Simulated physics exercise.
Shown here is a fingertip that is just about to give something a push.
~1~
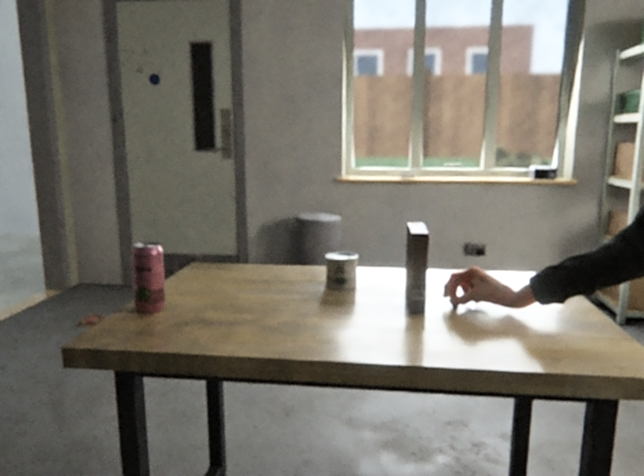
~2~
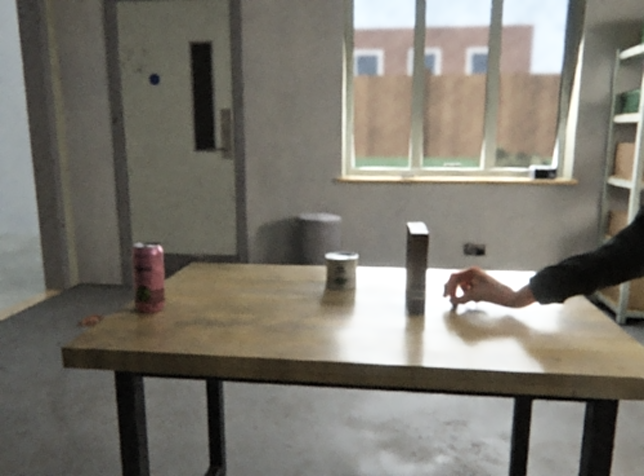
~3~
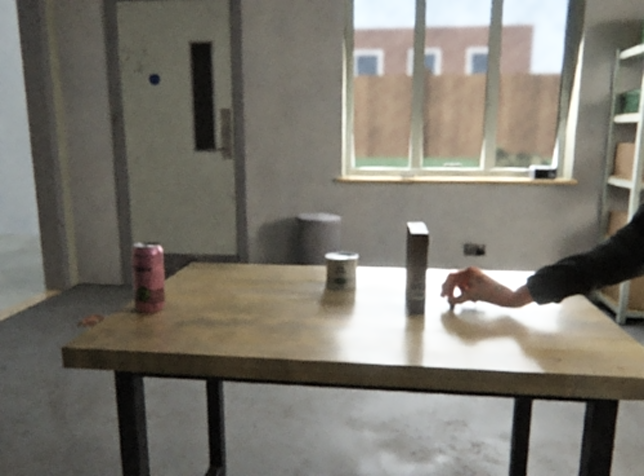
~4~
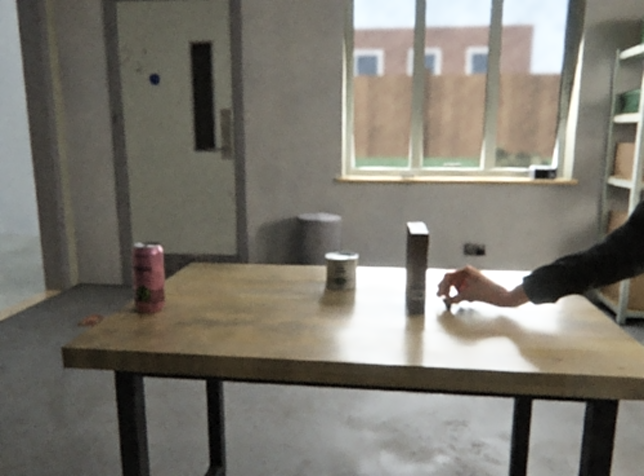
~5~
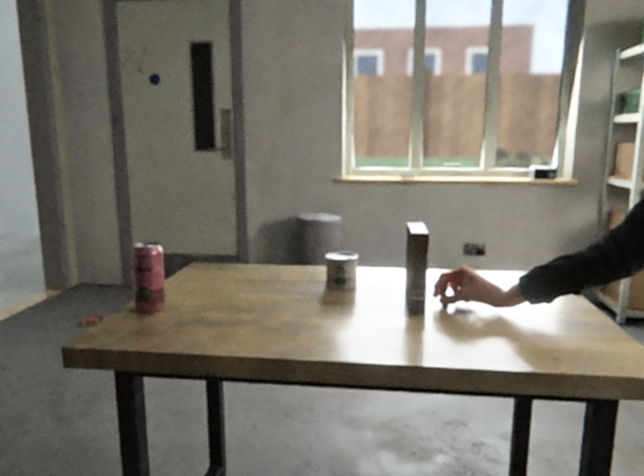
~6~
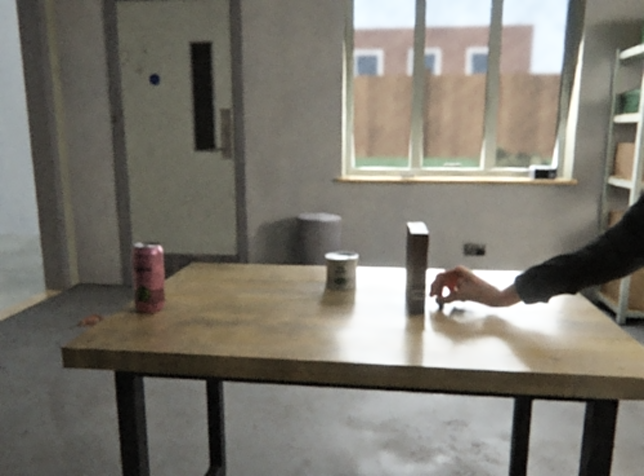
A hand reaches in from the right and inches left toward an upright box on the table.
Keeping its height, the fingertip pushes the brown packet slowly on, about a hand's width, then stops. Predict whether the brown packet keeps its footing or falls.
After all that, it's still up, basically.
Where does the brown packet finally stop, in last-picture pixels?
Near (362, 265).
Then, 0.70 s past the last view, brown packet displaced a little near (392, 266).
Then, 1.30 s past the last view, brown packet displaced about its own width near (364, 265).
Finally, moved from the start, brown packet. Final places as the last picture's camera would see them, brown packet near (362, 265).
